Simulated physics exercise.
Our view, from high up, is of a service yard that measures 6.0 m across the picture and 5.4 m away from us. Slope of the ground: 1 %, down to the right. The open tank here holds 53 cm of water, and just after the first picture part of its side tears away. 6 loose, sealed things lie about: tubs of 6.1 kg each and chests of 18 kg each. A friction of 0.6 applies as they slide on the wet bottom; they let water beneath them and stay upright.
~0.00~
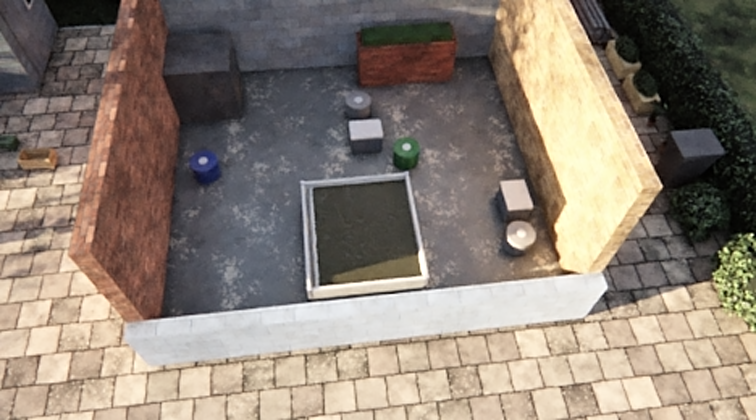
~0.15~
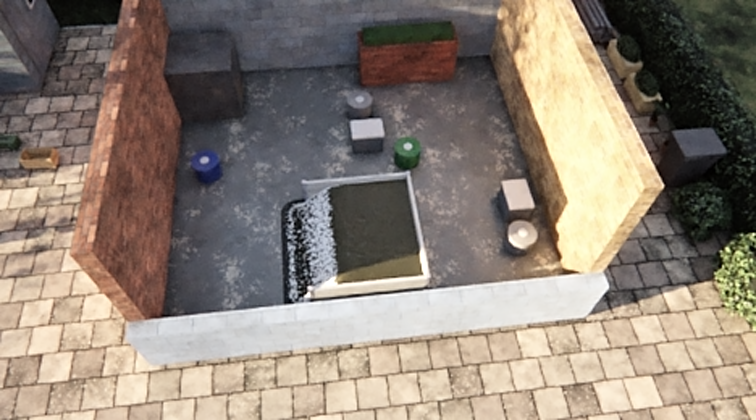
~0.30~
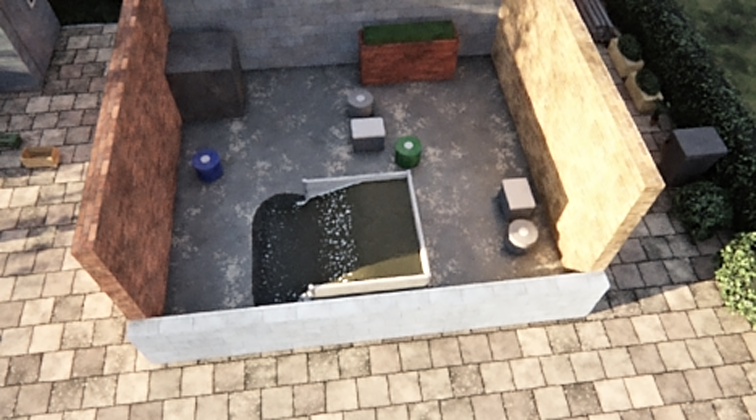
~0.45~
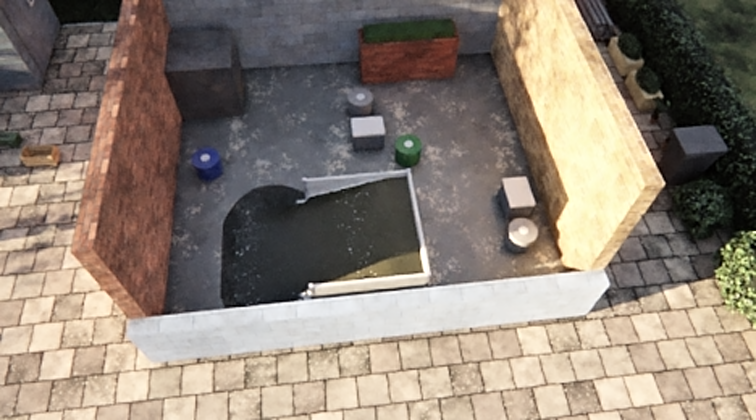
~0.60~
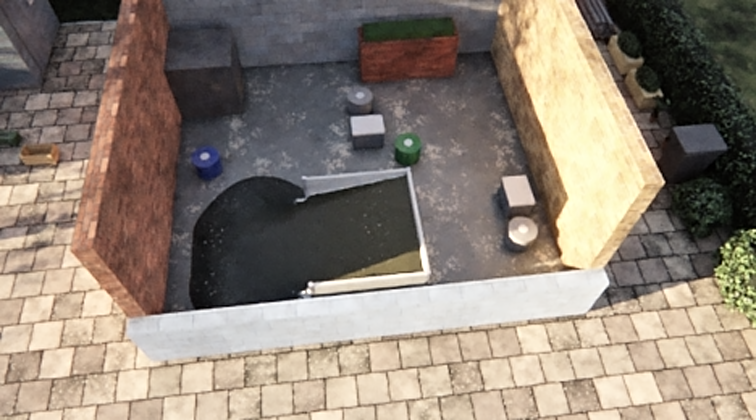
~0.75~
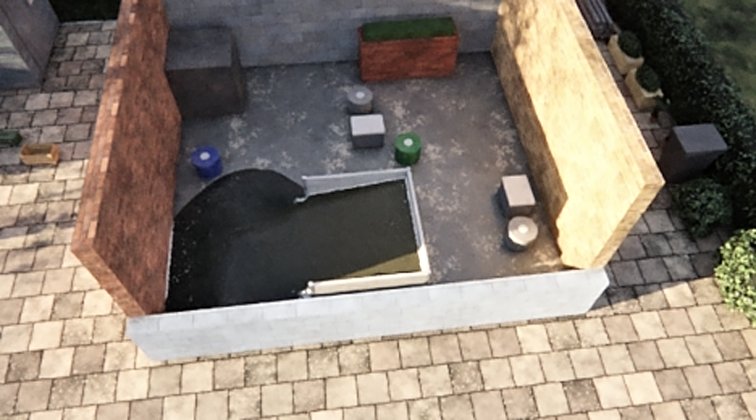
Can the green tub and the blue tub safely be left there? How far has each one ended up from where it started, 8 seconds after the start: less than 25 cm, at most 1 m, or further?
I expect the green tub to hardly budge, I expect the blue tub to be swept well away.
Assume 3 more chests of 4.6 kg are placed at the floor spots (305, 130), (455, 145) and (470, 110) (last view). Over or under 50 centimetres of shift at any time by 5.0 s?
In the order listed: Across the line; behind the line; behind the line.
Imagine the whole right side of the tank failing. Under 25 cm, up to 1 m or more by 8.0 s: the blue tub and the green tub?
First the blue tub: It holds steady; as for the green tub, it inches along.
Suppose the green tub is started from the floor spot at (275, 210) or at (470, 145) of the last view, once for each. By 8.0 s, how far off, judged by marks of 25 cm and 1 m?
One after the other: It is taken far off, and then it stays more or less still.
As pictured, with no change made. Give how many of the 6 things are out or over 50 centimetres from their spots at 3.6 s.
I get 1.
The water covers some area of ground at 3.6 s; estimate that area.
Wet area: Approx. 15 m2.
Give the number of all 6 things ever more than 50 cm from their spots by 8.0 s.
2 in all.
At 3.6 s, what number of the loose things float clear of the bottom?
Tally: 1 of them.
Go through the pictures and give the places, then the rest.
The green tub at (406, 147) rests on the ground; the blue tub at (203, 161) rests on the ground; water covers 2.7 m2; 0 of 6 have shifted, in the first picture.
The green tub at (408, 147) rests on the ground; the blue tub at (205, 160) rests on the ground; 3.6 m2 under water; 0 of 6 have shifted, in the second picture.
The green tub at (408, 146) rests on the ground; the blue tub at (205, 159), on the bottom; 4.6 m2 under water; 0 of 6 have shifted, in the third picture.
The green tub at (408, 144), on the bottom; the blue tub at (205, 158), on the bottom; water covers 5.8 m2; 0 of 6 have shifted, in the fourth picture.
The green tub at (408, 143) rests on the ground; the blue tub at (205, 157) rests on the ground; water covers 7.0 m2; 0 of 6 have shifted, in the fifth picture.
The green tub at (408, 143), on the bottom; the blue tub at (205, 156), on the bottom; 8.2 m2 under water; 0 of 6 have shifted, in the sixth picture.
After 1.6 s the green tub is near (408, 143), 0.0 m from its start, aground; the blue tub is near (194, 146), 0.3 m from its start, aground; 0 afloat.
After 3.6 s the green tub is near (408, 143), 0.0 m from its start, aground; the blue tub is near (261, 117), 1.2 m from its start, afloat; 1 afloat.
After 5.6 s the green tub is near (408, 143), 0.0 m from its start, aground; the blue tub is near (406, 92), 3.7 m from its start, aground; 0 afloat.
After 8.0 s the green tub is near (408, 143), 0.0 m from its start, aground; the blue tub is near (499, 111), 5.1 m from its start, afloat; 2 afloat.
